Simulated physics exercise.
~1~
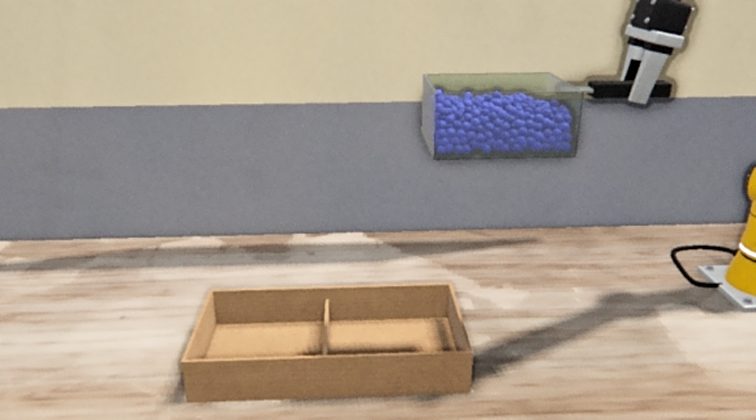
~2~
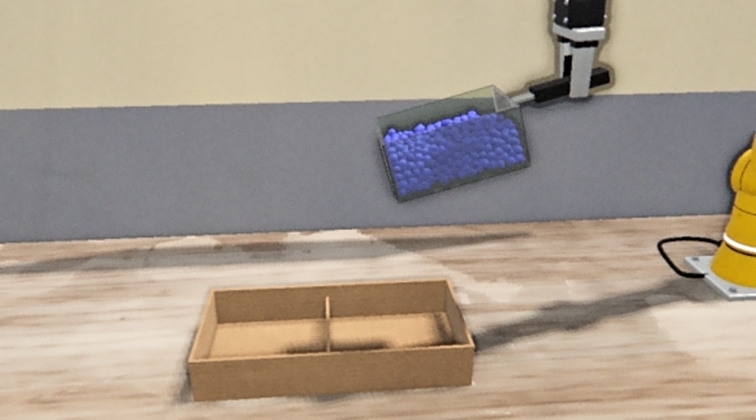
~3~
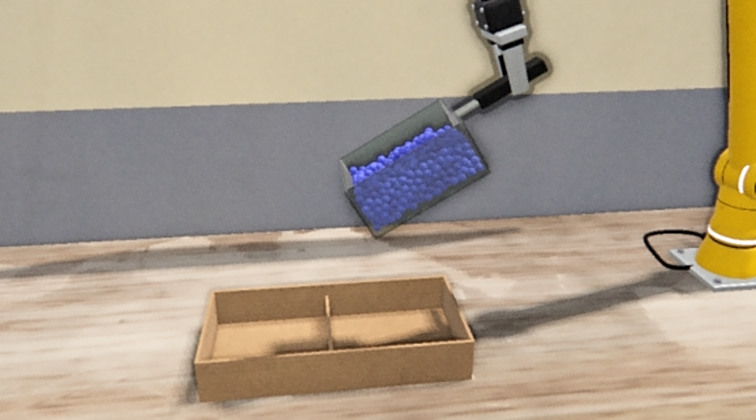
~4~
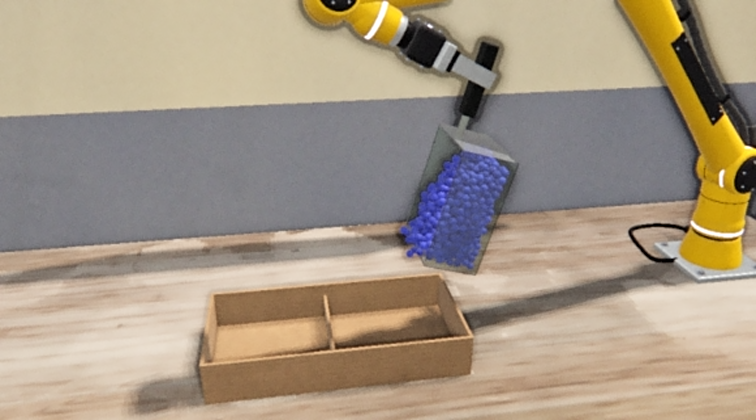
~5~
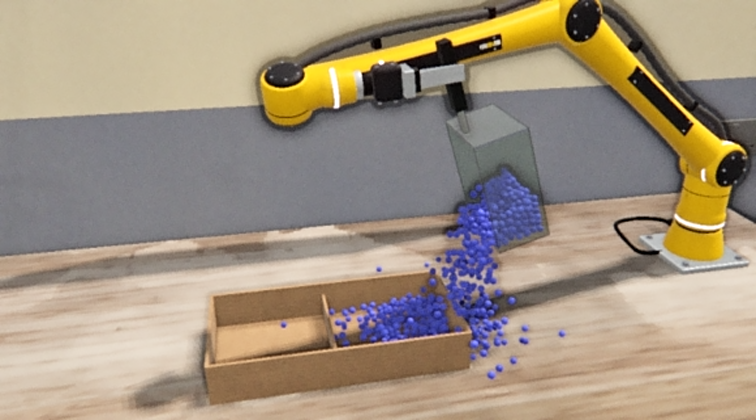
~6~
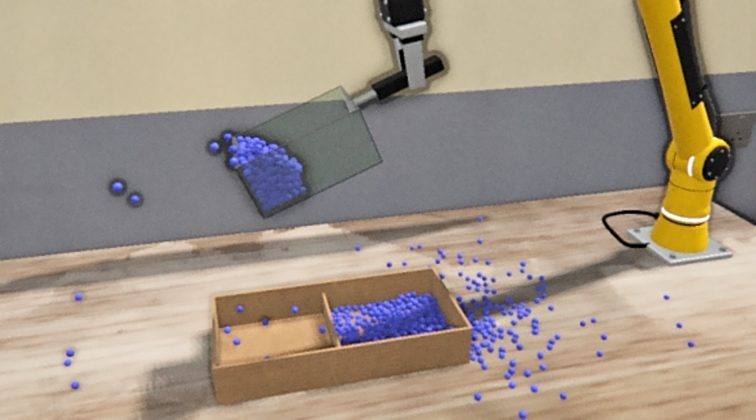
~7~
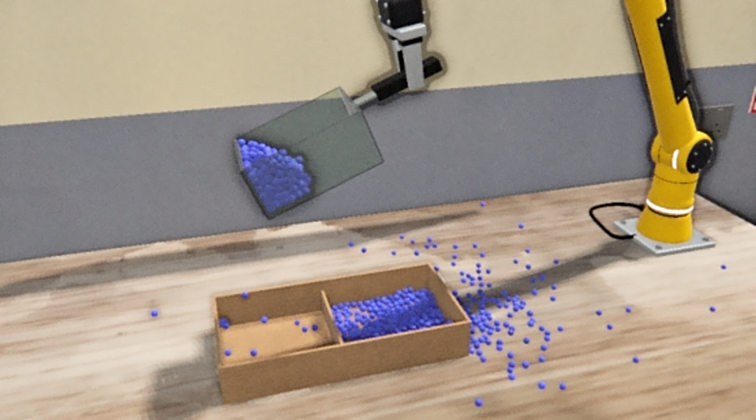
The clip shows a robot arm tilting a clear box of blue beads over a divided brown tray, pouring many into the right compartment and scattering others across the table, then swinging the box left and partly levelling it, with beads still inside and a few in the left compartment.
